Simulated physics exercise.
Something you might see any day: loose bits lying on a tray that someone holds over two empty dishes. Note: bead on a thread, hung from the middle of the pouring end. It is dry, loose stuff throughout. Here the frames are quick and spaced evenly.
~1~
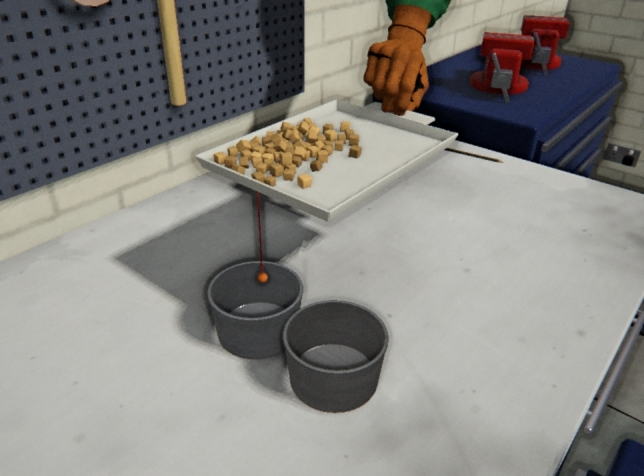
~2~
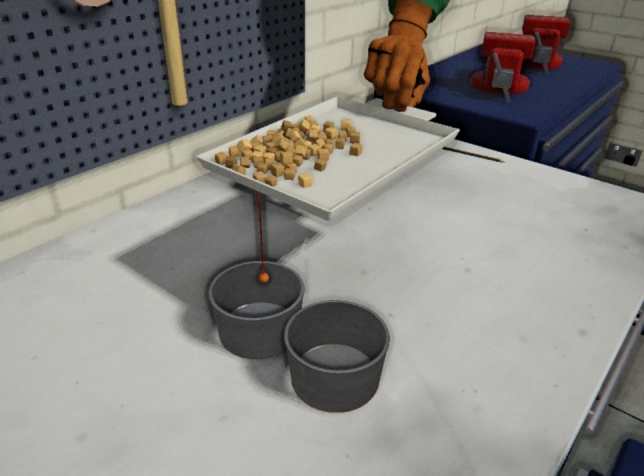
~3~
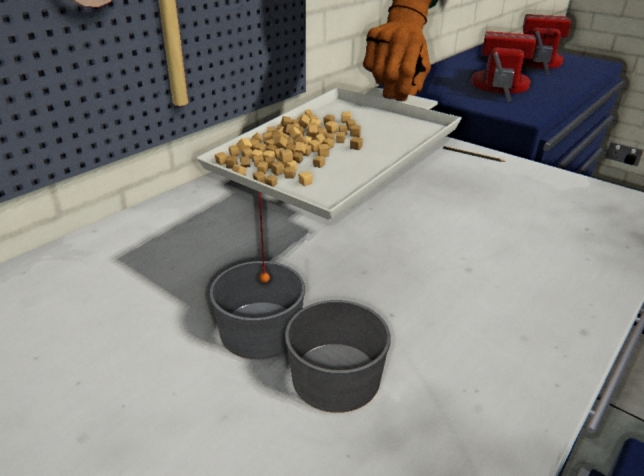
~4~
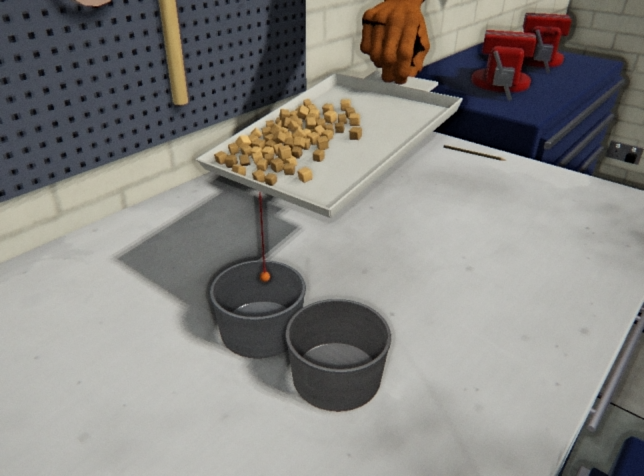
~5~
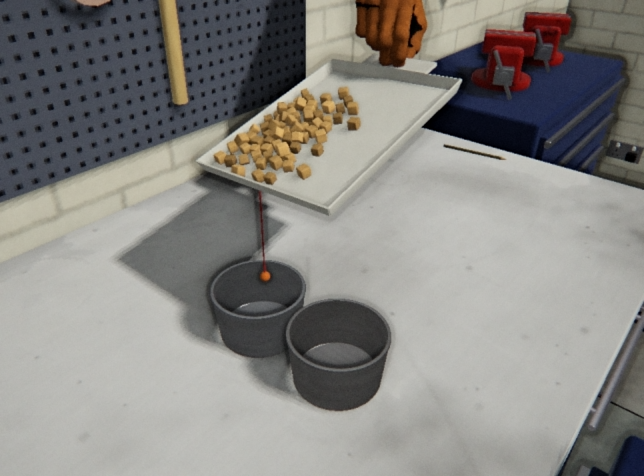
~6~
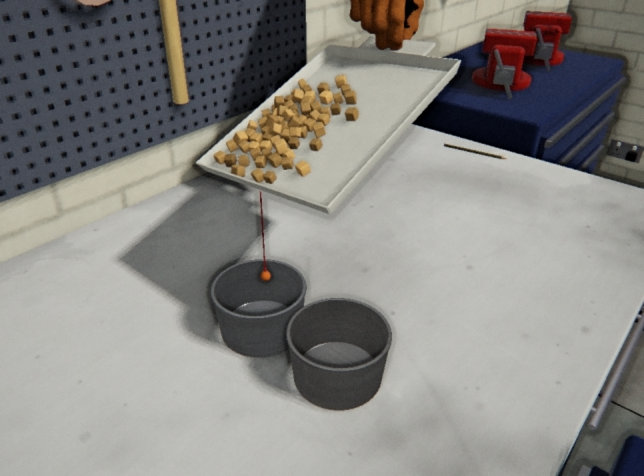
Workshop bench with two empty grey dishes, an orange-gloved hand gradually tilting a white tray of small wooden cubes above them.
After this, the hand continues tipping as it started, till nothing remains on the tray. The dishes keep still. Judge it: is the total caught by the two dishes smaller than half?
The dishes will fail to catch most of it.
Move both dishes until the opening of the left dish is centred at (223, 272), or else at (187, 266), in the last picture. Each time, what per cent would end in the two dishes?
The first position comes out at 60 per cent, the other at 90 per cent.
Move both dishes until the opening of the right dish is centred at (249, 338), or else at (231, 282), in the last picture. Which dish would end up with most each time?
So: The one further left first, and the one further right second.
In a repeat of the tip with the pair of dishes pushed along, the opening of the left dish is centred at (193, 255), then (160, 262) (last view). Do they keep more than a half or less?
Result - try one, past the halfway mark; try two, past the halfway mark.
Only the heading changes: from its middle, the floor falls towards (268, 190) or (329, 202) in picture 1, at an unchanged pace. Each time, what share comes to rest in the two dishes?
20 %, give or take, and then 90 %.
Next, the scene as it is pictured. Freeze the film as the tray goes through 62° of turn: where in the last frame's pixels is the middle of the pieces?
The load is centred near (241, 141).
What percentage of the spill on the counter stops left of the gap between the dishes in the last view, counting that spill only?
About 100 %.
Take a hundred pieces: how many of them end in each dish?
Split in per cent - left dish 20, right dish 0.
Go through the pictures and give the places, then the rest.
The first frame shows corners of the pouring end near (202, 155) and (329, 208), level; middle of the load near (288, 150), small wooden cubes; left dish near (223, 329); right dish near (303, 381); bead on its thread near (262, 278).
The second frame shows corners of the pouring end near (203, 156) and (330, 208), level; middle of the load near (289, 148).
The third frame shows corners of the pouring end near (203, 157) and (330, 207), tipped barely, lowest at the left corner; middle of the load near (289, 145).
The fourth frame shows corners of the pouring end near (202, 158) and (329, 205), tipped a little, lowest at the left corner; middle of the load near (288, 139).
The fifth frame shows corners of the pouring end near (202, 159) and (328, 204), tipped clearly, lowest at the left corner; middle of the load near (287, 134).
The sixth frame shows corners of the pouring end near (202, 161) and (327, 203), tipped clearly, lowest at the left corner; middle of the load near (285, 129); left dish near (227, 327); right dish near (307, 379).
Shortly afterwards, tray tipped steeply; all but a few on the tray; a little in the air.
Next, tray tipped right over; near half on the tray; a little outside both; near a third in the air.
Some moments later, tray tipped past a quarter turn; a little in the left dish; the bulk outside both.
In the end, tray tipped past a quarter turn; none at all in the right dish; a little in the left dish; the bulk outside both.
